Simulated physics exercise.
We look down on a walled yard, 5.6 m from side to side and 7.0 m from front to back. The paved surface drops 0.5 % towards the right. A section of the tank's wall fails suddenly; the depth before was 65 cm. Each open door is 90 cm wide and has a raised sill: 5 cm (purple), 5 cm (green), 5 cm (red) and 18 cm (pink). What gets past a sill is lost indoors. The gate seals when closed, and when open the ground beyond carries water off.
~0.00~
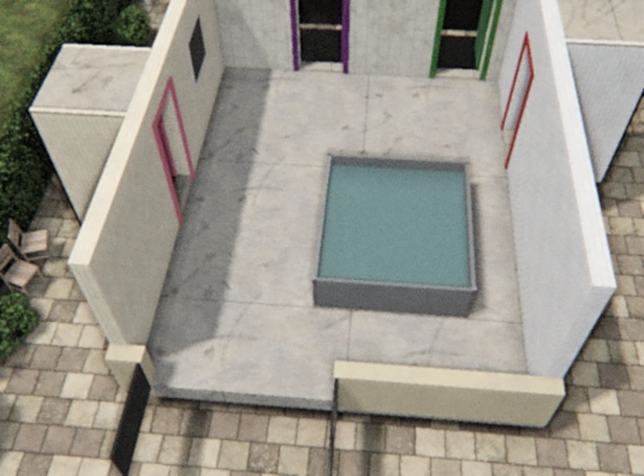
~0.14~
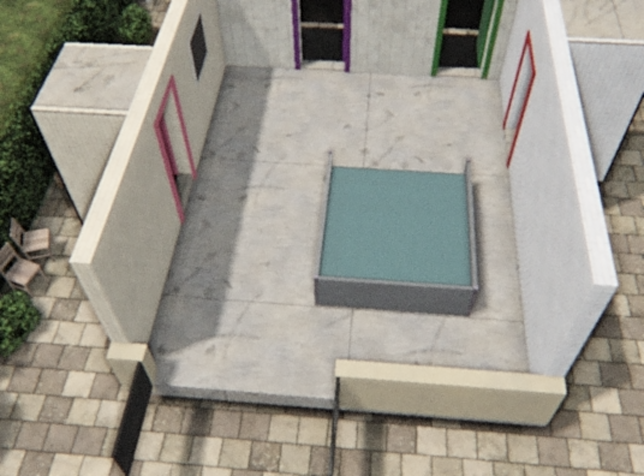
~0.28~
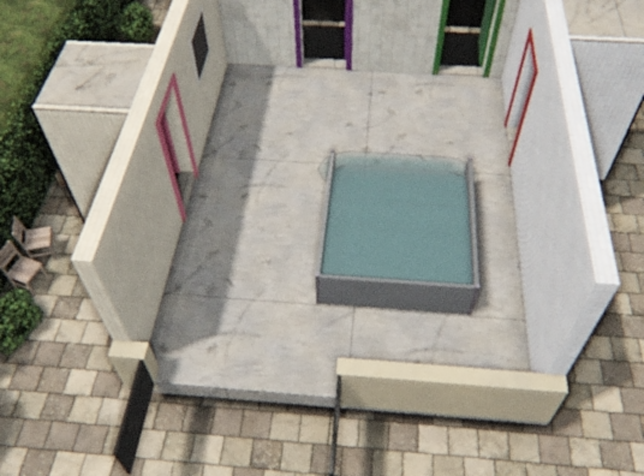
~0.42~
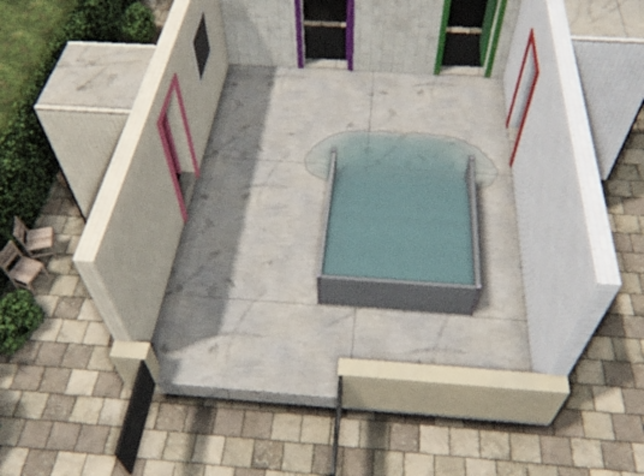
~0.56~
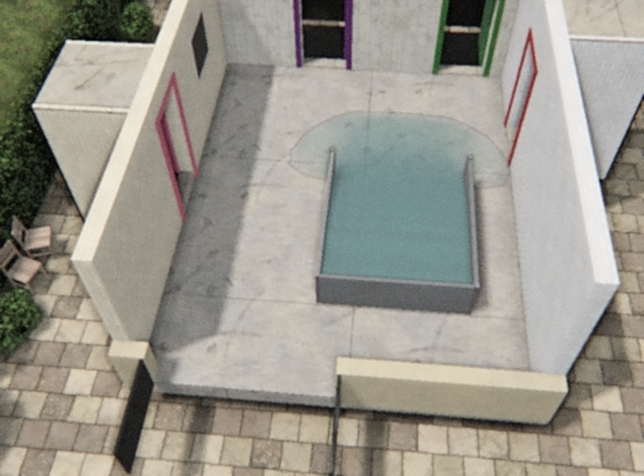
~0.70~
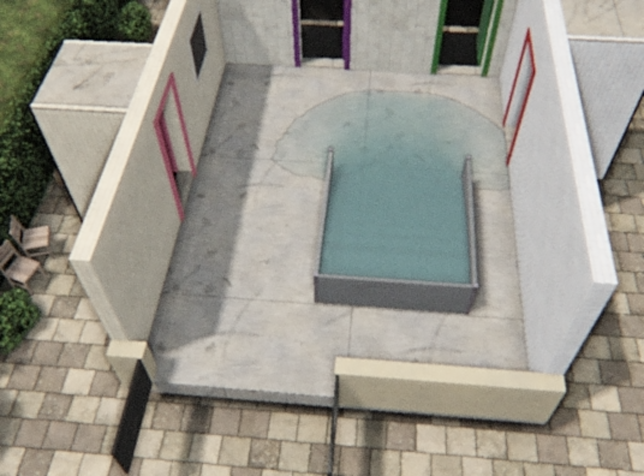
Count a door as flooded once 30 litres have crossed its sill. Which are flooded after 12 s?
Door by door: At the purple door it exceeds the limit; at the green door it exceeds the limit; at the red door it passes the limit; at the pink door it does not reach the limit.
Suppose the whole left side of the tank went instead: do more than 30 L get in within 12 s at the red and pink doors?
Then: Red past it, pink above.
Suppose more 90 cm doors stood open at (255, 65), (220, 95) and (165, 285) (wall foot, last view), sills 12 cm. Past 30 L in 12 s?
In turn: Over, past it, below.
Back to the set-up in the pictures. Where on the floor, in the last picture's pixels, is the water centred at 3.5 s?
Around (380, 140).
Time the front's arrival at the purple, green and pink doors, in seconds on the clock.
Arrival: Purple 1.1 s, green 0.9 s, pink 4.0 s.
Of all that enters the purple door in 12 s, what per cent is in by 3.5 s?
About 60 per cent.
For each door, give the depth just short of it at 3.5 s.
Depths in cm: Purple 18, green 27, red 14, pink 0.
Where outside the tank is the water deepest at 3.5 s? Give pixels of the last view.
At about (234, 66).
After 1.4 s water covers 40 % of the floor and is deepest (40 cm) near (401, 75); purple door 13 cm at the sill, 8 L in, green door 15 cm at the sill, 26 L in, red door 5 cm at the sill, 3 L in, pink door not reached.
After 2.2 s water covers 45 % of the floor and is deepest (42 cm) near (491, 80); purple door 22 cm at the sill, 75 L in, green door 33 cm at the sill, 147 L in, red door 4 cm at the sill, 25 L in, pink door not reached.
After 3.5 s water covers 45 % of the floor and is deepest (33 cm) near (234, 66); purple door 18 cm at the sill, 193 L in, green door 27 cm at the sill, 405 L in, red door 14 cm at the sill, 56 L in, pink door not reached.
After 7.0 s water covers 90 % of the floor and is deepest (12 cm) near (225, 101); purple door 11 cm at the sill, 298 L in, green door 10 cm at the sill, 599 L in, red door 10 cm at the sill, 189 L in, pink door 6 cm at the sill, 0 L in.
After 12.0 s water covers 100 % of the floor and is deepest (8 cm) near (500, 80); purple door 6 cm at the sill, 336 L in, green door 7 cm at the sill, 630 L in, red door 7 cm at the sill, 221 L in, pink door 4 cm at the sill, 0 L in.
